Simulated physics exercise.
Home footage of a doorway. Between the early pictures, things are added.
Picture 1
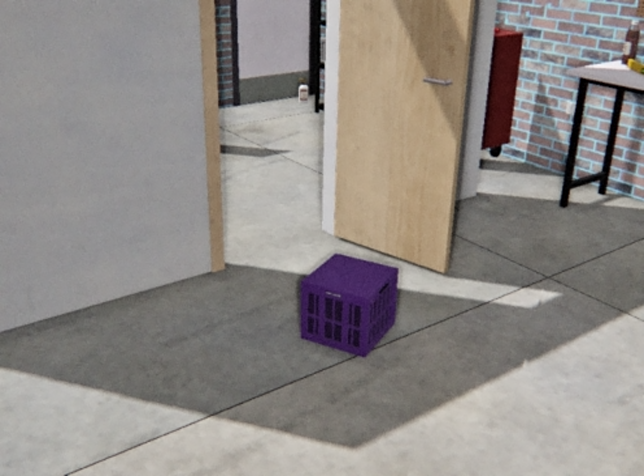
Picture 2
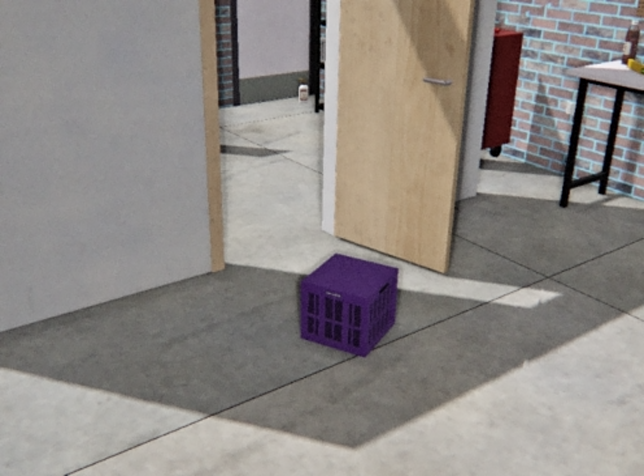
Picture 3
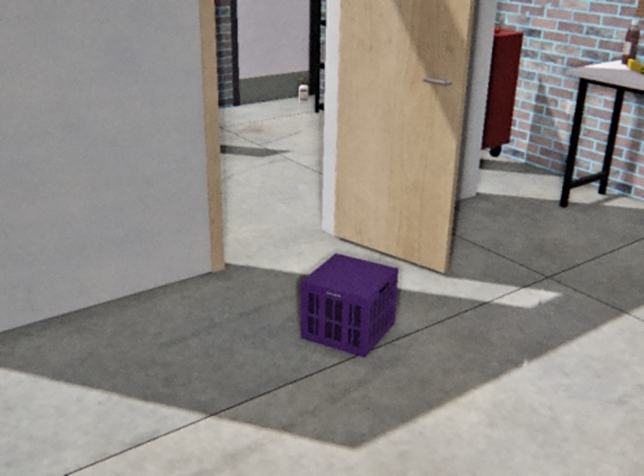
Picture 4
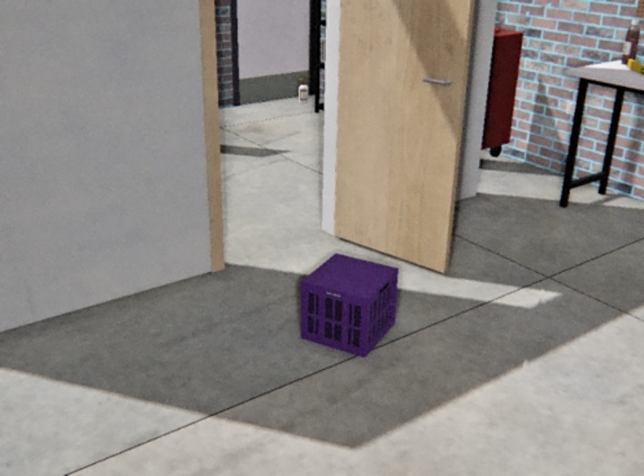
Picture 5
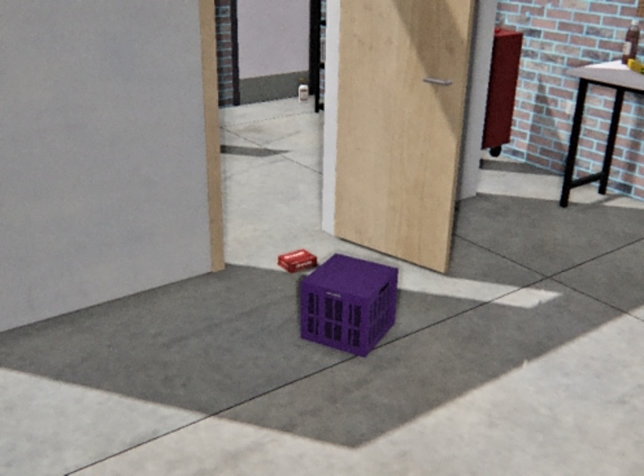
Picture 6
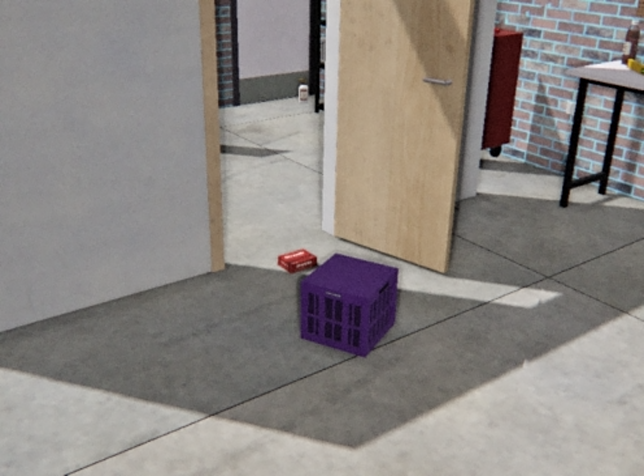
Small red packet appearing on the floor behind a still purple crate, beside a wide-open wooden door that stays motionless.
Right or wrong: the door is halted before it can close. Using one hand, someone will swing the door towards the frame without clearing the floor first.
Wrong, it closes fully.
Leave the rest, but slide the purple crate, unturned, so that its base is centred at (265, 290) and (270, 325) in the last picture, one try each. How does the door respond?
Well, on the first go it is held back, and on the second it makes it all the way.
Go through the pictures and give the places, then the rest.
In the first frame, door wide open and still; purple crate (350, 303).
In the second frame, door wide open and still; purple crate (350, 303).
In the third frame, door wide open and still; purple crate (350, 303).
In the fourth frame, door wide open and still; purple crate (350, 303).
In the fifth frame, door wide open and still; purple crate (350, 303).
In the sixth frame, door wide open and still; red packet (297, 261); purple crate (350, 303).
Then, 1.30 s on from there, door 51° open.
Then, 1.80 s on from there, door 20° open; red packet shifted about its own width near (277, 258).
In the end, door 0° open; moved from the start, red packet; purple crate unmoved. At the end, from the last picture's camera, red packet near (255, 247).
